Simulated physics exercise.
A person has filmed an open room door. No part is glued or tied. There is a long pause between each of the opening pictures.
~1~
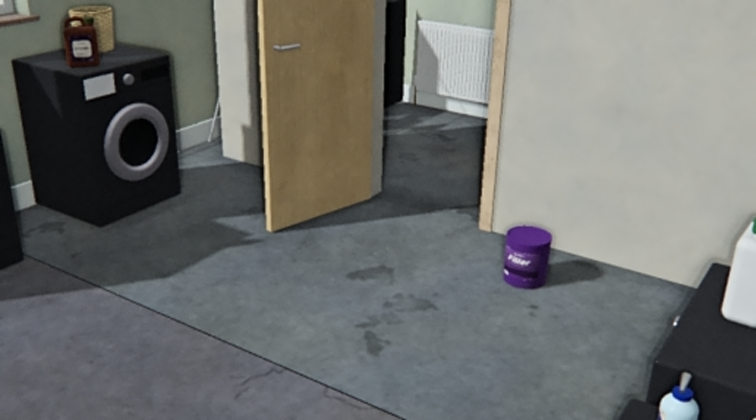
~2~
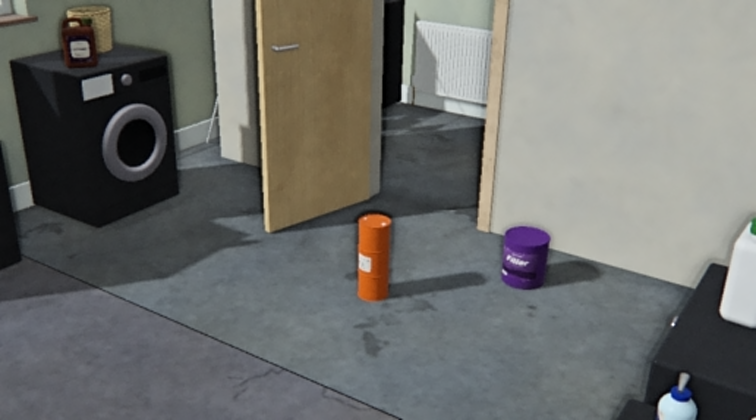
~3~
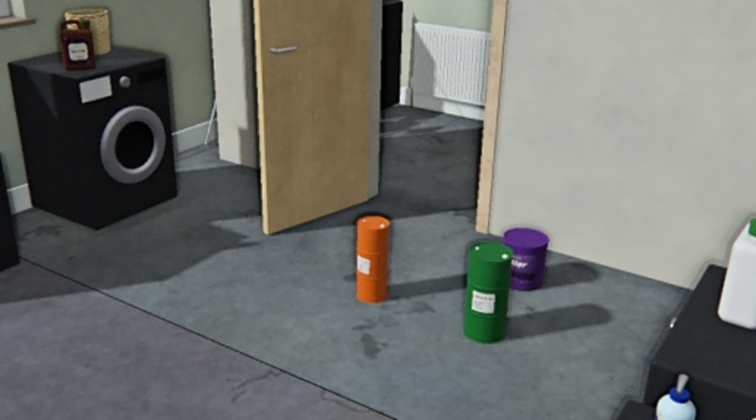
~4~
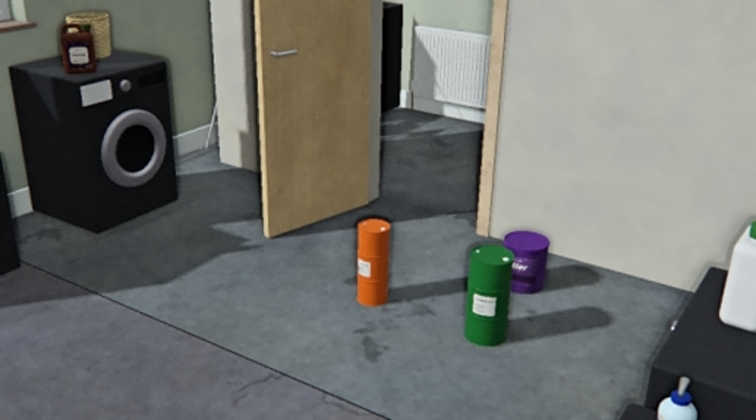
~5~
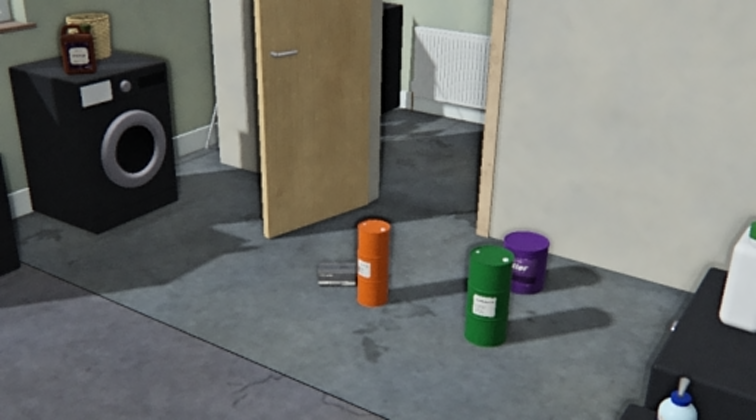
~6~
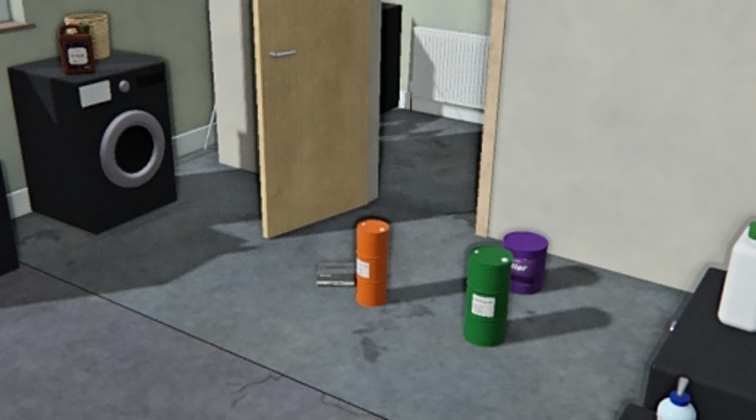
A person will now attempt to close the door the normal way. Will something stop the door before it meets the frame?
No, it meets the frame.
Then, 1.20 s on from there, door at 73°.
Then, 2.20 s on from there, door at 35°.
In the end, door at 0°; all 4 unmoved. At the end, from the last picture's camera, grey box near (336, 275).
